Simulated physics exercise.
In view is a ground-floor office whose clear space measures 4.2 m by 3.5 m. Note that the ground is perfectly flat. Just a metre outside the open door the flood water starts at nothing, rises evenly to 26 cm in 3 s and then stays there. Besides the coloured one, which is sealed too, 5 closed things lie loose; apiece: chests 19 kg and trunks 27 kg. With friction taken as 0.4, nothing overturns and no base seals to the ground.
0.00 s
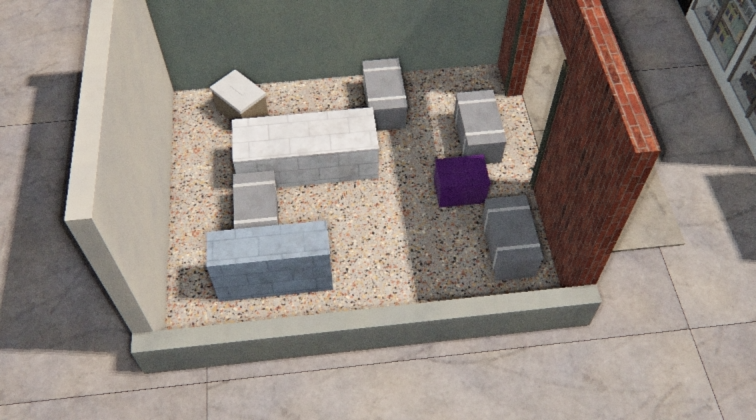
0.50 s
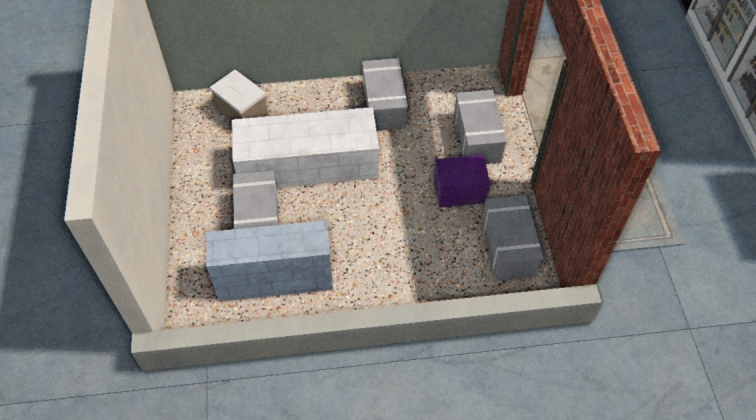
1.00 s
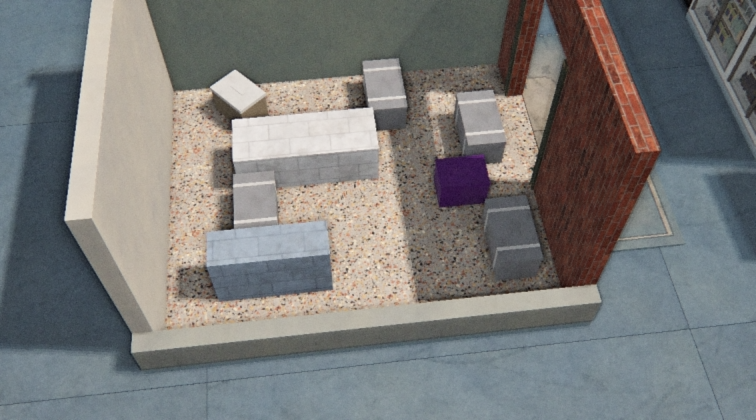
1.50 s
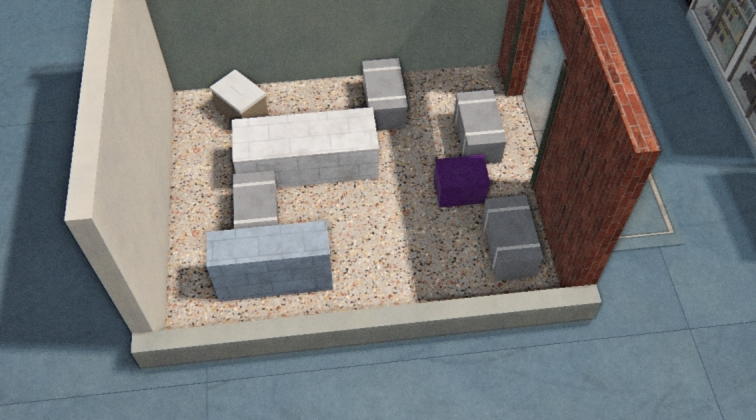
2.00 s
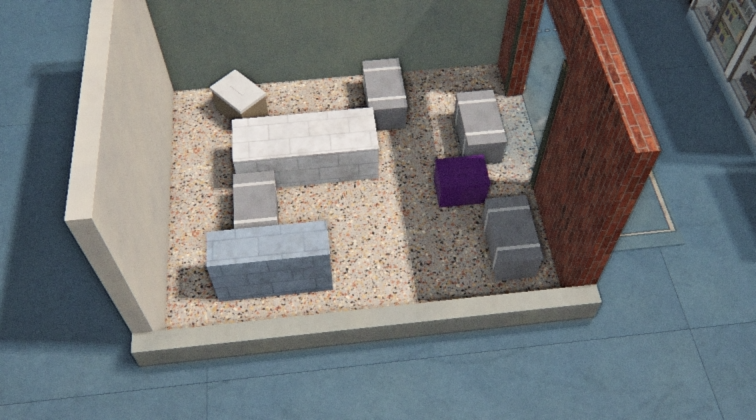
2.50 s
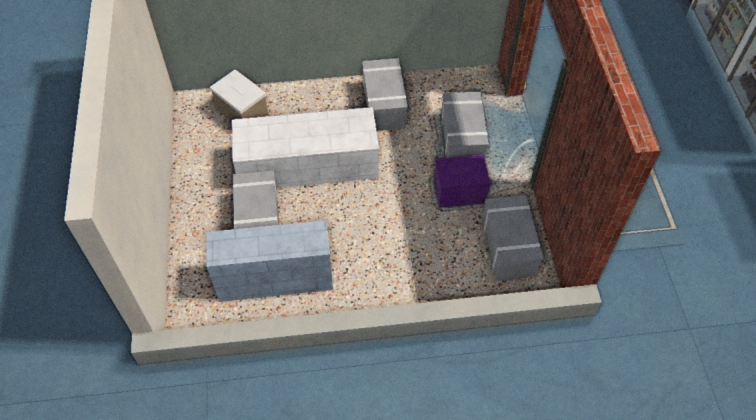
Water spreads around a small walled room, then enters through the doorway, shifting one grey block.
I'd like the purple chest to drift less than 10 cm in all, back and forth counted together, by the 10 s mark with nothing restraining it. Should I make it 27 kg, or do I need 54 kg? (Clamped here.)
You need 54 kg.
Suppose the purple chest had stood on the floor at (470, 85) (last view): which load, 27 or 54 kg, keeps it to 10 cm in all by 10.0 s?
It turns out that the heavier alone succeeds.
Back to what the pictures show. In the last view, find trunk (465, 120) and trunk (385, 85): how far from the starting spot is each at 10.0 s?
Shifts: 250 cm / 200 cm.
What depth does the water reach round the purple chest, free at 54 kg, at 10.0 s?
Close to 12 cm deep.
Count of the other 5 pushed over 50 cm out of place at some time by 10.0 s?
I make it 5.
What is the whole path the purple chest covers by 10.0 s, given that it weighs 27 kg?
150 cm, roughly.
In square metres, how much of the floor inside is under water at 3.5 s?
Flooded: Near 3.5 m2.
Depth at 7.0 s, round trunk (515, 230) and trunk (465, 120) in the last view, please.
Roughly 6 and 16 cm.
After 3.5 s the purple chest would be 10 cm from its start with 27 kg and 0 cm from its start with 54 kg; 9 cm of water round it then.
After 4.5 s the purple chest would be 63 cm from its start with 27 kg and 0 cm from its start with 54 kg; 9 cm of water round it then.
After 7.0 s the purple chest would be 75 cm from its start with 27 kg and 0 cm from its start with 54 kg; 10 cm of water round it then.
After 10.0 s the purple chest would be 155 cm from its start with 27 kg and 0 cm from its start with 54 kg; 12 cm of water round it then.
